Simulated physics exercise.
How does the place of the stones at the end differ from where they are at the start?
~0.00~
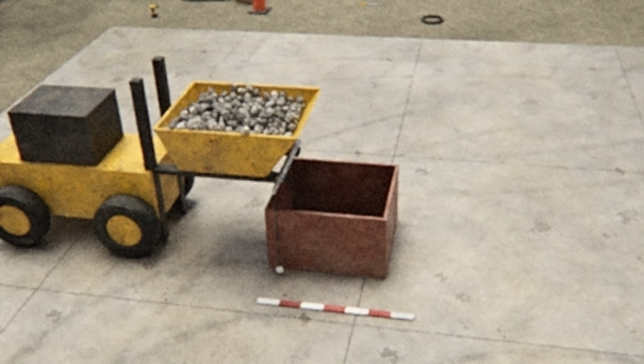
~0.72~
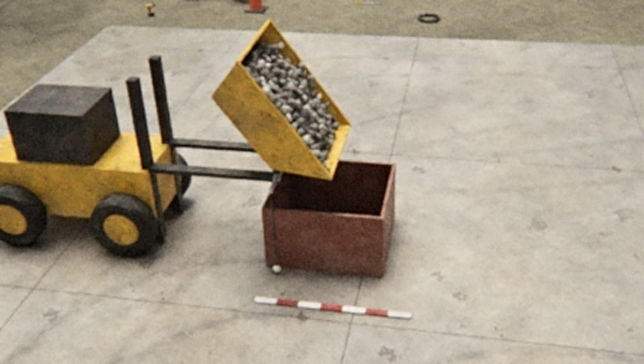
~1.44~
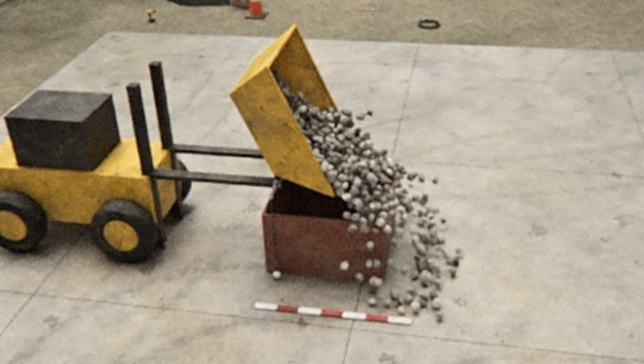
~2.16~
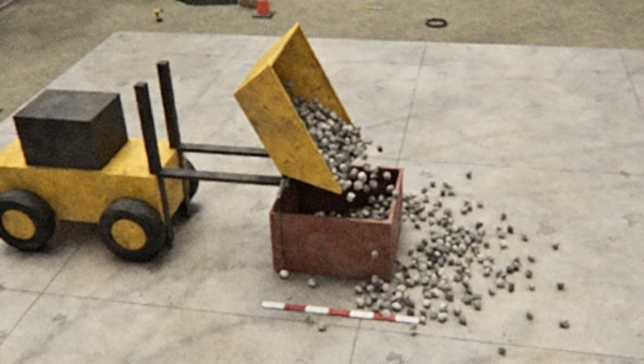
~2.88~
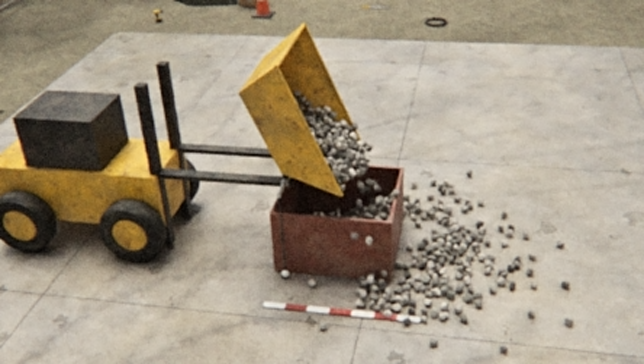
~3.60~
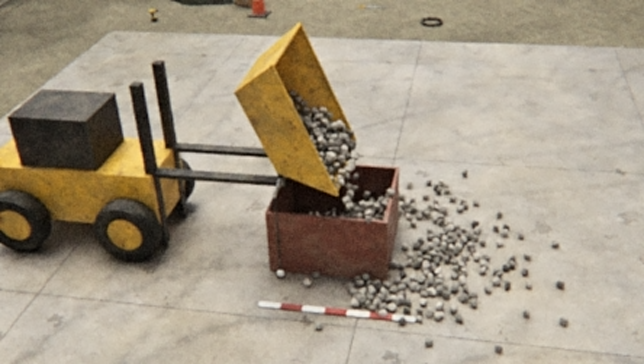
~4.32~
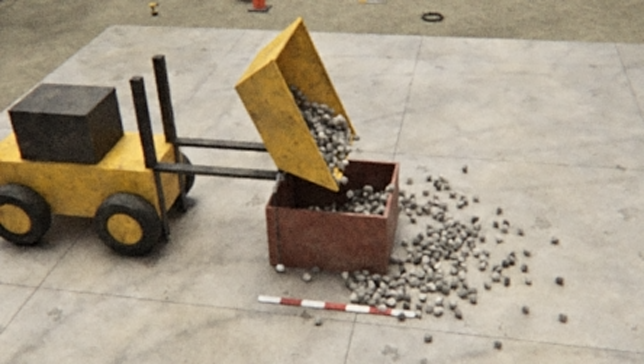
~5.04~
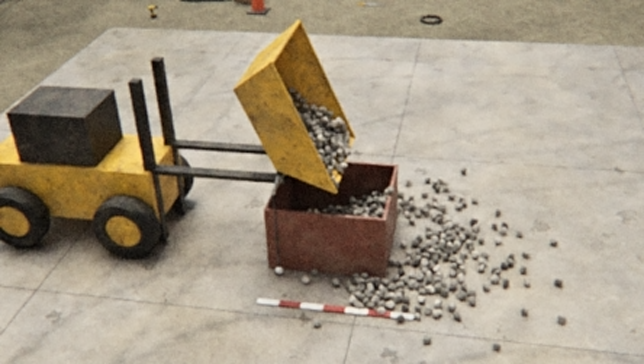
At the start the stones are all heaped together in the level yellow skip. By the end many have moved down and to the right, lying in the red bin and scattered on the floor beyond it, while some remain in the tilted skip.
